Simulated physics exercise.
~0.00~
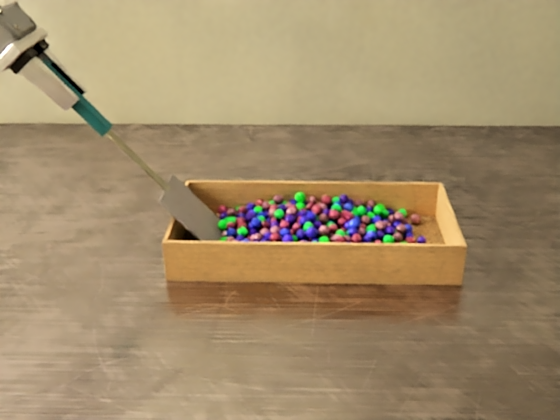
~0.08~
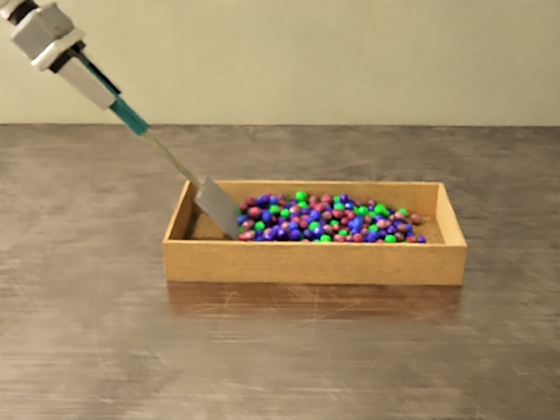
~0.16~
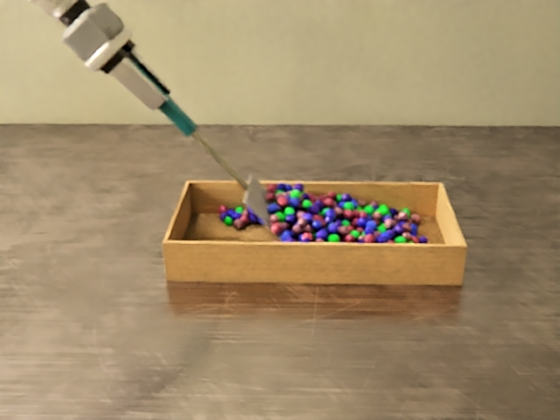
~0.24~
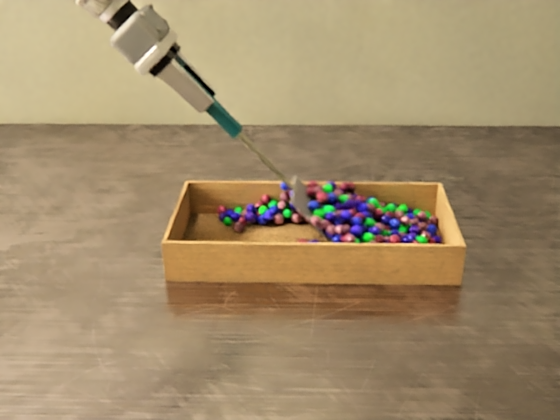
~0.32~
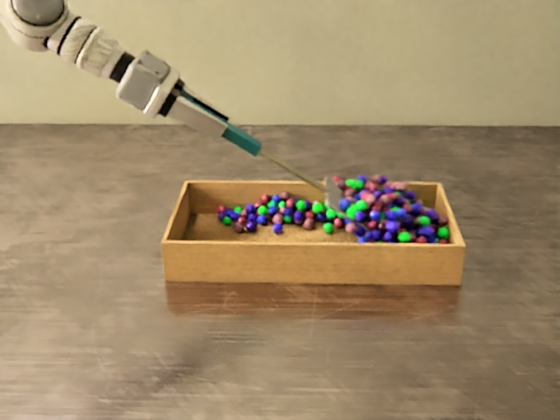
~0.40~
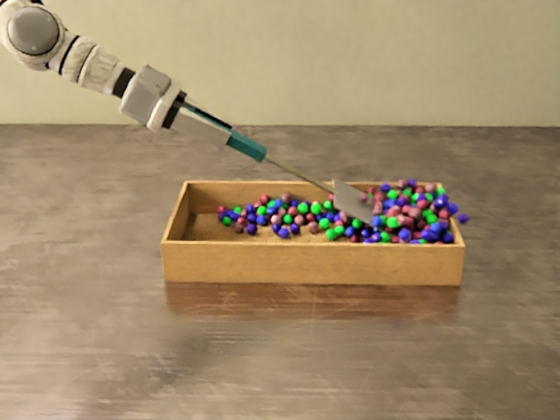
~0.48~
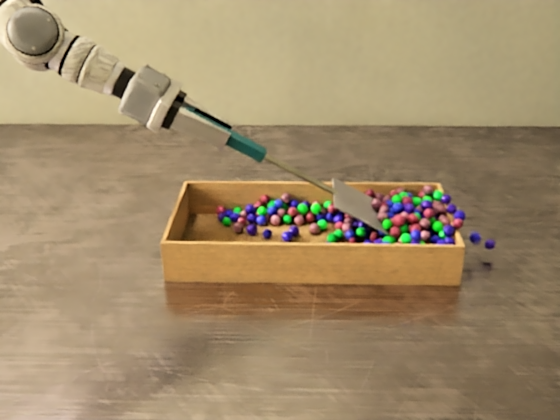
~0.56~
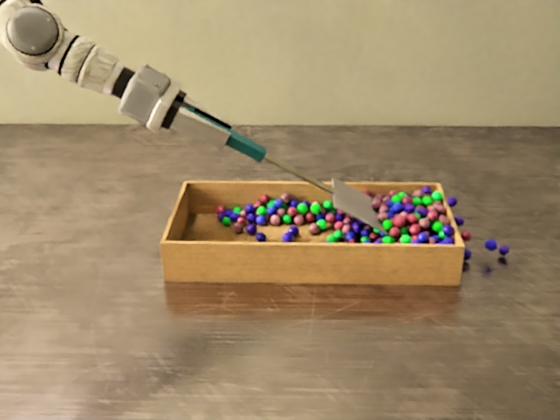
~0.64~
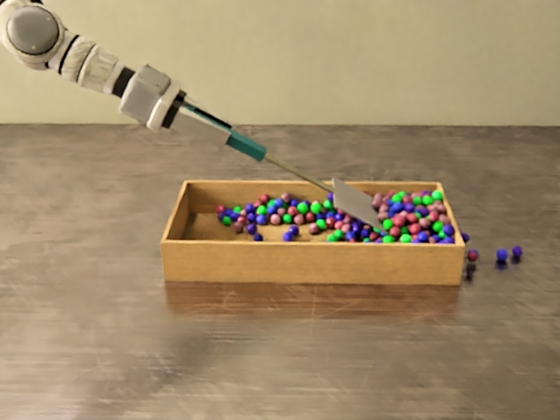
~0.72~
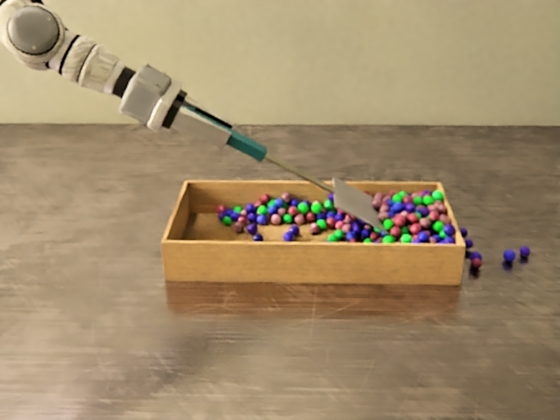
A robot arm pushes colourful sweets rightward with a spatula, spilling a few beyond the tray.
